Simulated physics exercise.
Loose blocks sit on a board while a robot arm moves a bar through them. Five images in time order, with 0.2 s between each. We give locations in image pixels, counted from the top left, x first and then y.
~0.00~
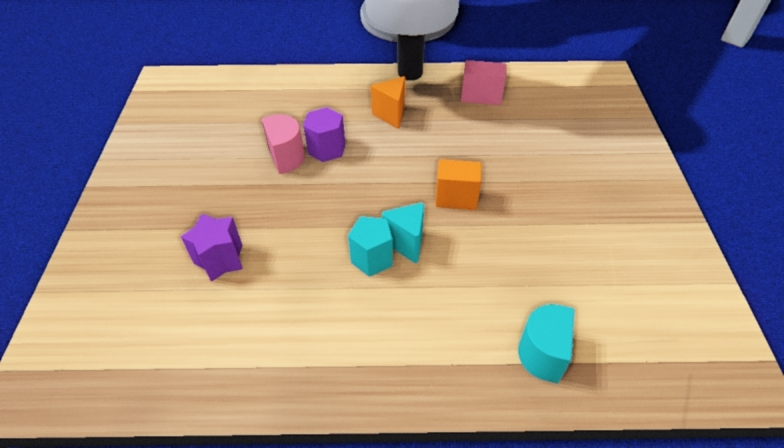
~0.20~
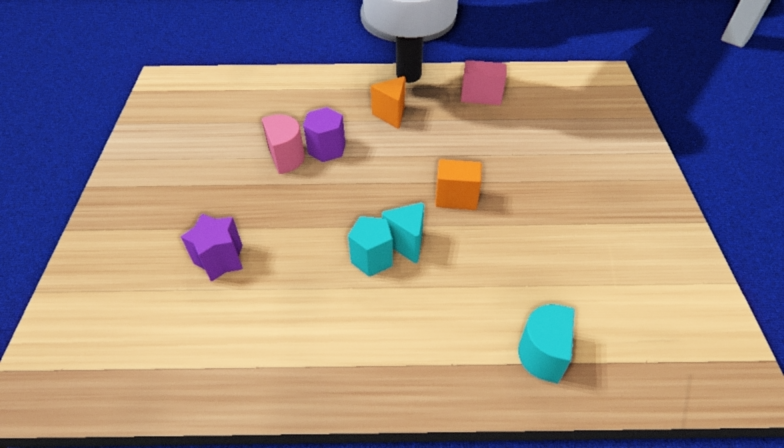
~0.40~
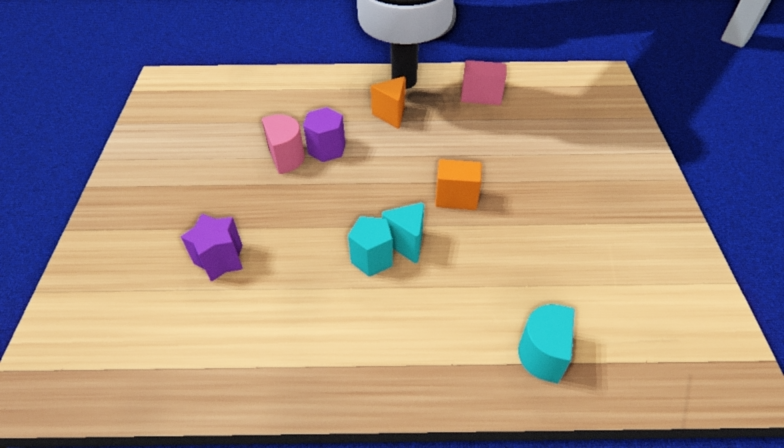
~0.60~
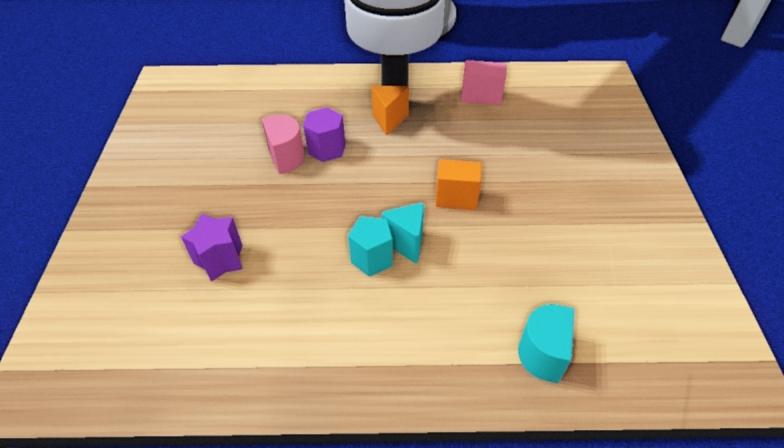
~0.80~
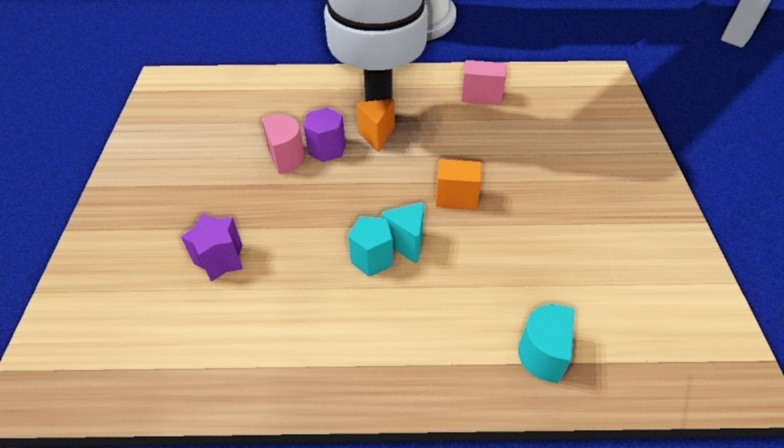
A light wooden board lies on a deep blue surface, seen from above at an angle by a still camera. A pink D-shaped block and purple hexagon sit upper left, a purple star lower left, teal blocks at centre and lower right, with an orange triangular piece, orange block and pink block above. The robot arm's dark bar edges forward, then pushes the orange triangular piece slightly down and left, turning it.
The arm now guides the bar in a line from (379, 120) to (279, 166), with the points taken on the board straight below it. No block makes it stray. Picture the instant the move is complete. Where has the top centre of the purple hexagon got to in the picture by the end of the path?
I think it will end close to (267, 161).
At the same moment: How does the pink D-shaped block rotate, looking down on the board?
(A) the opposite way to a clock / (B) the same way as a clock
I'll go with B - the same way as a clock.
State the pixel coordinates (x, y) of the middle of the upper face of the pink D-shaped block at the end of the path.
I'd expect the centre of its top face to be at (235, 141).
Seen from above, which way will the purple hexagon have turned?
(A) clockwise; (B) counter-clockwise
B (counter-clockwise)
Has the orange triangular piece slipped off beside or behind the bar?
Short answer: Yes.
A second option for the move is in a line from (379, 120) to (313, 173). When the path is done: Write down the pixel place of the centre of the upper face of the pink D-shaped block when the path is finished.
Put as a pixel place, it's (242, 128).
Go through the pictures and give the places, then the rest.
Tip of the bar at (410, 75), middles of tops, pink D-shaped block at (281, 128), purple hexagon at (323, 119), orange triangular piece at (391, 87), in the first picture.
Bar at (409, 77), nothing pushed, in the second picture.
Bar at (404, 83), nothing pushed, in the third picture.
Bar at (395, 93), orange triangular piece at (389, 92), in the fourth picture.
Bar at (376, 108), pink D-shaped block at (281, 128), purple hexagon at (323, 119), orange triangular piece at (376, 108), in the fifth picture.
The first path, step by step. One third of the way, bar at (347, 122); orange triangular piece at (370, 115), turned 25° anticlockwise.
Two thirds of the way, bar at (311, 137); pink D-shaped block at (252, 136), turned 60° clockwise; purple hexagon at (291, 141), turned 10° anticlockwise; orange triangular piece at (370, 115), turned 25° anticlockwise.
At the end, bar at (276, 153); pink D-shaped block at (235, 141), turned 85° clockwise; purple hexagon at (267, 161), turned 50° anticlockwise; orange triangular piece at (370, 115), turned 25° anticlockwise.
